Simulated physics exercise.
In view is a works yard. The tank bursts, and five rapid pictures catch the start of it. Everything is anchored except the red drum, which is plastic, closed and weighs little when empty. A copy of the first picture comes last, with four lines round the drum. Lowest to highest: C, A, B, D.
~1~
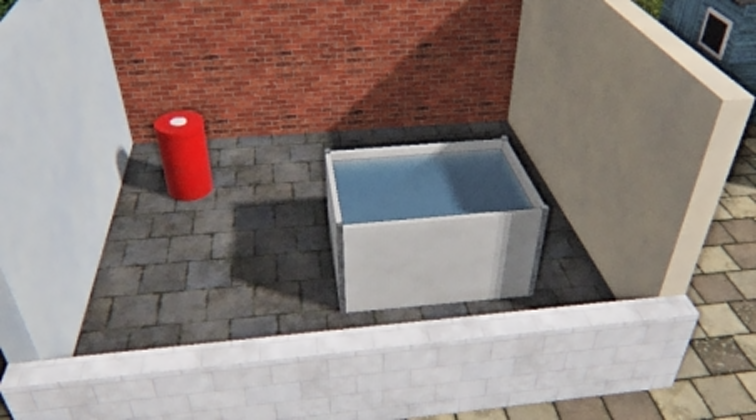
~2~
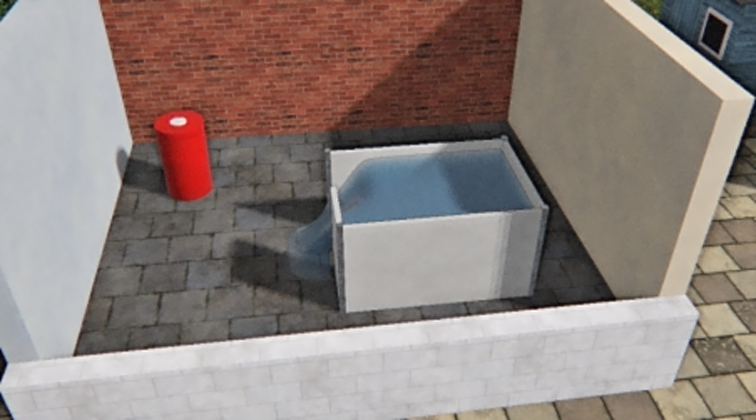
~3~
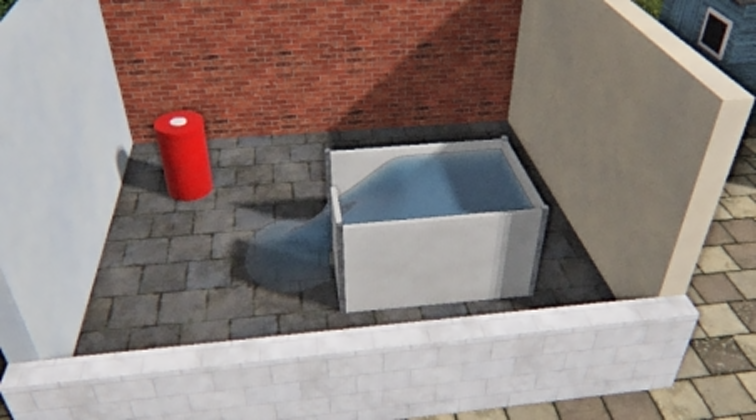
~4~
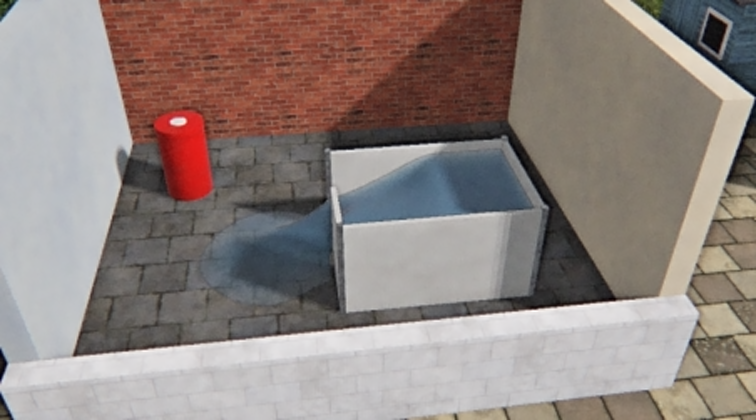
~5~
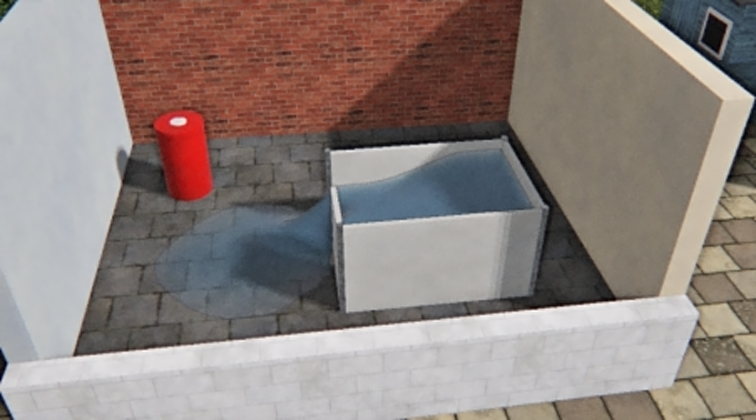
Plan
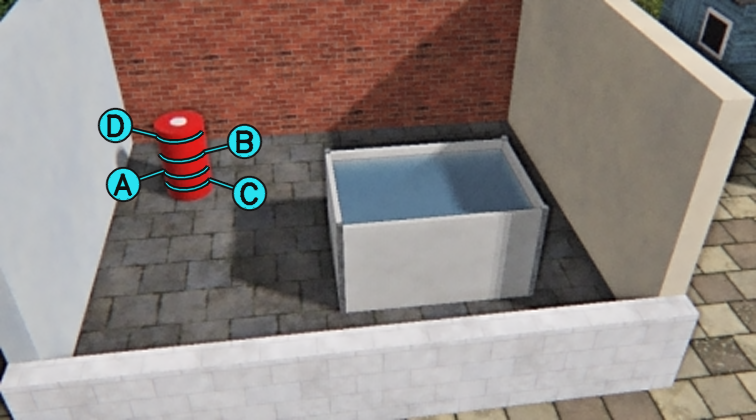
Water poured out through the left side of a pale, open-topped tank in a walled yard, then fanned out across the dark paving towards a red drum, while the level inside sloped down.
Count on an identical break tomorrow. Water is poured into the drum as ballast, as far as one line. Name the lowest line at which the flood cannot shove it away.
Take A.
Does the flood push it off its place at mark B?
No.
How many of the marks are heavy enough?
Three.
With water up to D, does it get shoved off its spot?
No.
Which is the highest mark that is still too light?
C.
On the marked copy, A at (184, 177); B at (181, 161); C at (186, 189); D at (177, 141); from the bottom up C, A, B, D.
With A, it does not move.
With B, it does not move.
With C, it is pushed about 4 times its own width away.
With D, it does not move.
